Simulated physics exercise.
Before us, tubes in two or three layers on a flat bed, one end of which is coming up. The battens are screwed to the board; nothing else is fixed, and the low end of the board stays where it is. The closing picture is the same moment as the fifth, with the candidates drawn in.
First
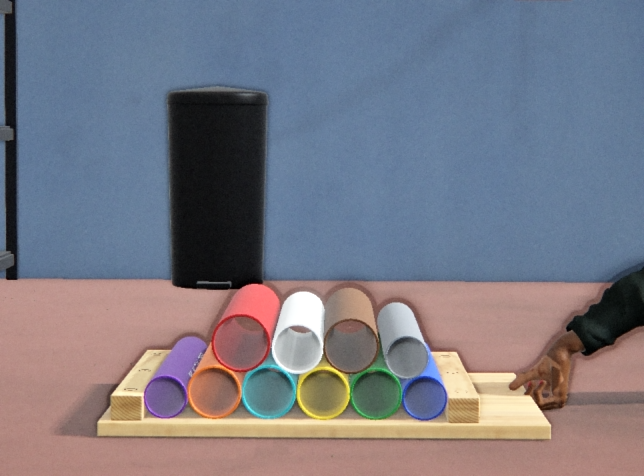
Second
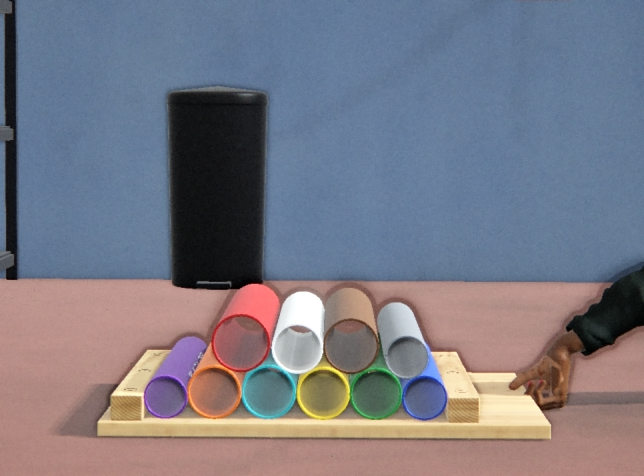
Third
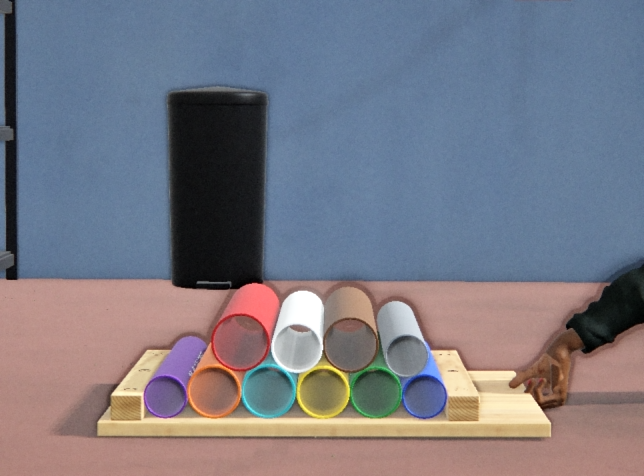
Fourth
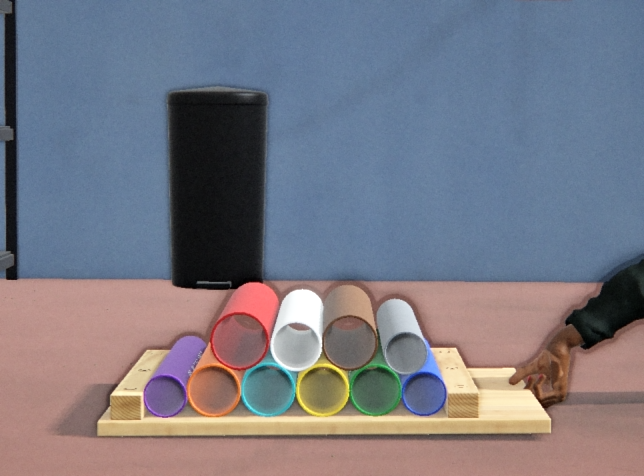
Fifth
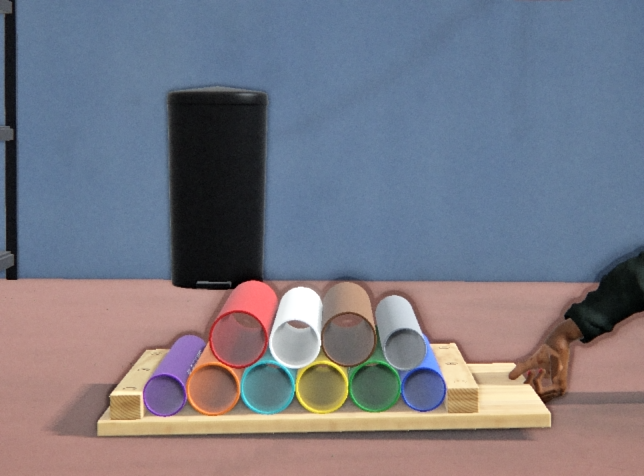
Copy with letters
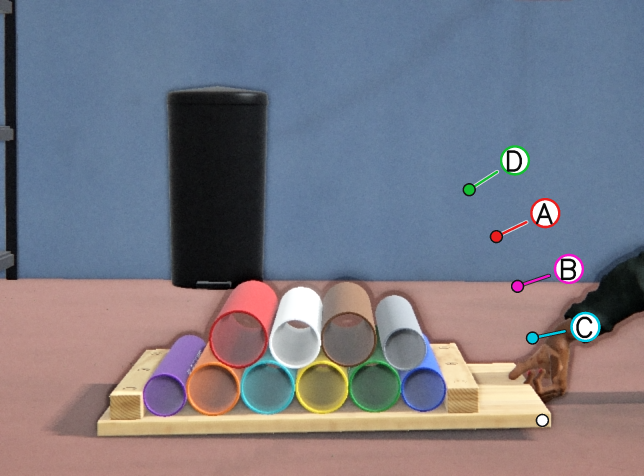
On a pinkish surface before a blue wall, a hand barely lifts the right end of a board holding stacked coloured tubes.
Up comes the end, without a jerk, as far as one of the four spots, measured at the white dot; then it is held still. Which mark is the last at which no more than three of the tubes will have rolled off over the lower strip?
The answer is mark D.
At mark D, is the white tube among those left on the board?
The white tube: No.
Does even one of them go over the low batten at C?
At C: No.
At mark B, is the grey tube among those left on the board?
Yes.
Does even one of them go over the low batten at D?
At D: Yes.
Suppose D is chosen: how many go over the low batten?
It comes to three.
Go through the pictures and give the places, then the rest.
In the first frame, white tube (298, 348); grey tube (407, 357); red tube (241, 343).
In the second frame, red tube (241, 343); brown tube (351, 346).
In the third frame, board (325, 390); blue tube (424, 396); grey tube (407, 356); yellow tube (323, 392).
In the fourth frame, board (325, 387); purple tube (165, 396); orange tube (214, 390).
In the fifth frame, board (324, 385); purple tube (165, 395); orange tube (213, 389).
On the copy, A at (496, 236); B at (518, 286); C at (532, 338); D at (469, 190); the white dot at (543, 421).
On D. First, board at 19°.
Then, board at 33°.
Finally, board at 33°, three over the low batten (white, red, brown).
By contrast, A none over the low batten; B none over the low batten; C none over the low batten.
